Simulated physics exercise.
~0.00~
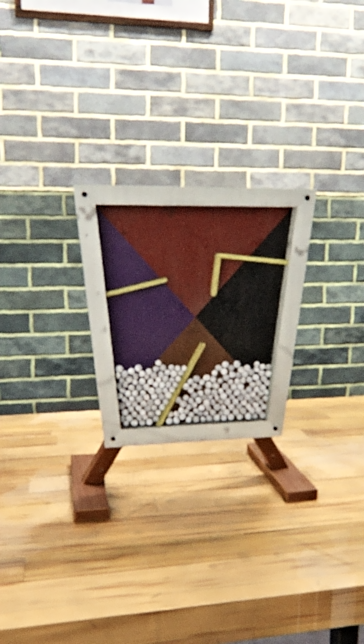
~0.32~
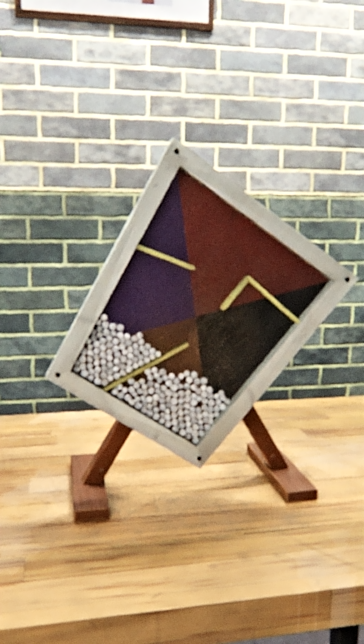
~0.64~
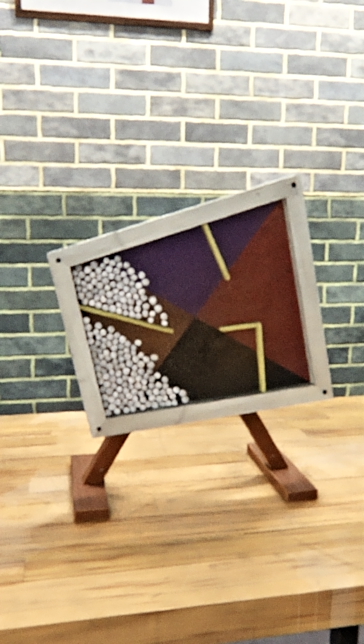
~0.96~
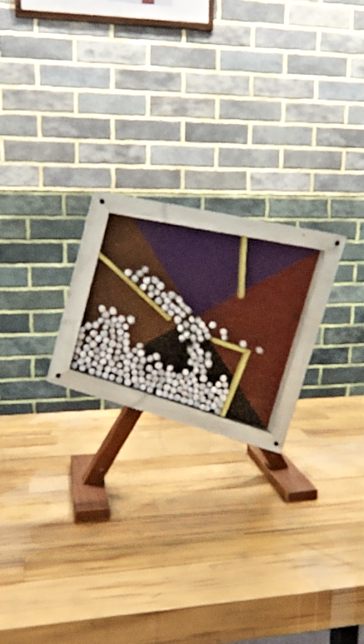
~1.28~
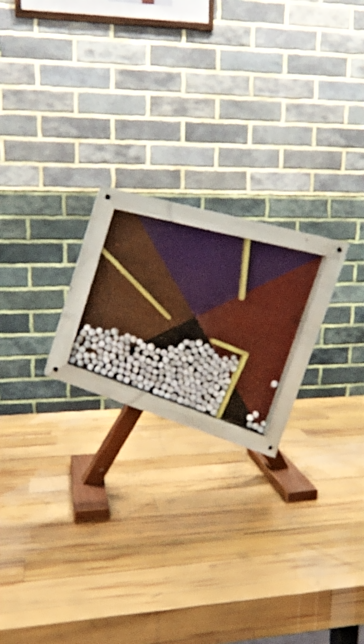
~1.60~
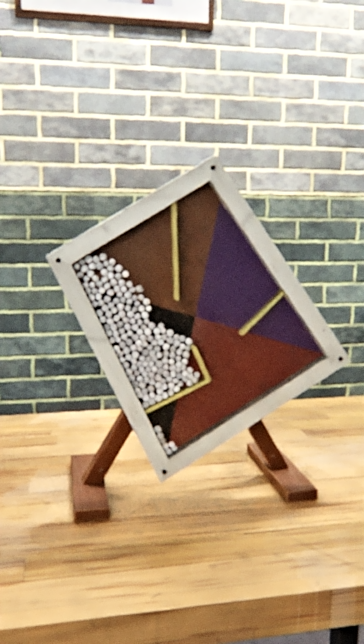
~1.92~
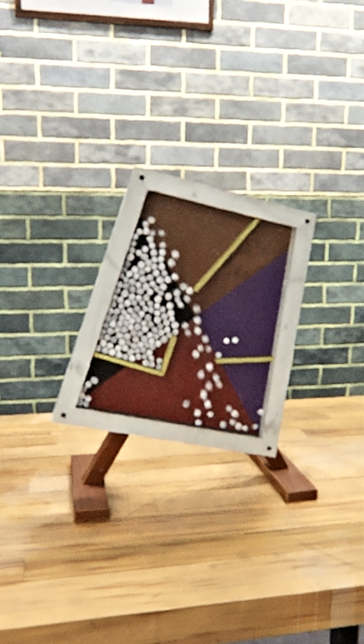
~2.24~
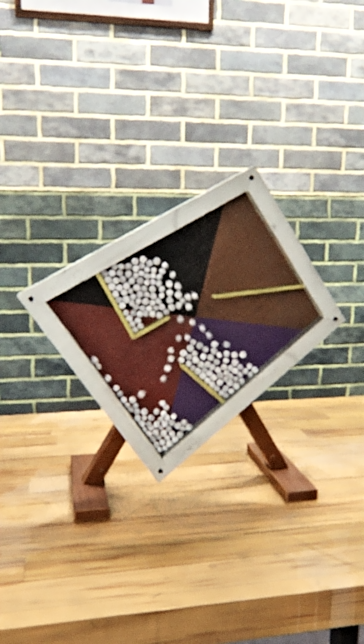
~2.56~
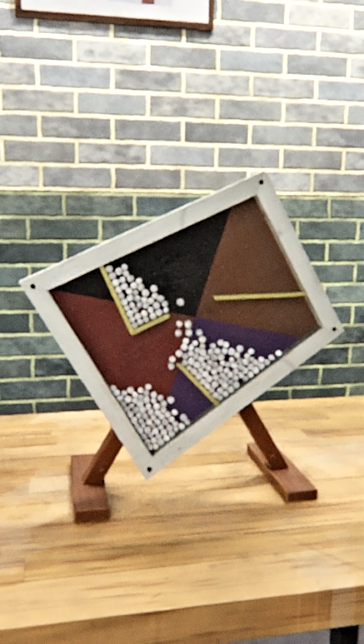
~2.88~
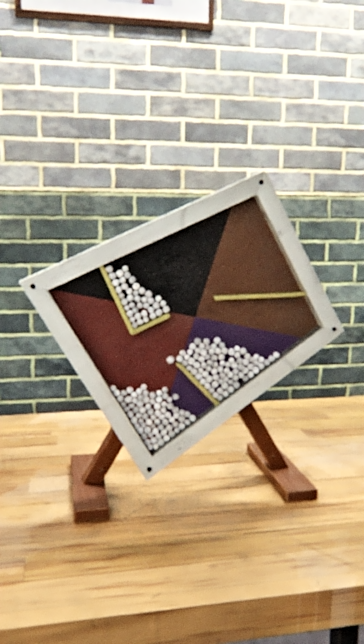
A framed box of white pills turns clockwise, pauses, turns again, and leaves three separate piles.
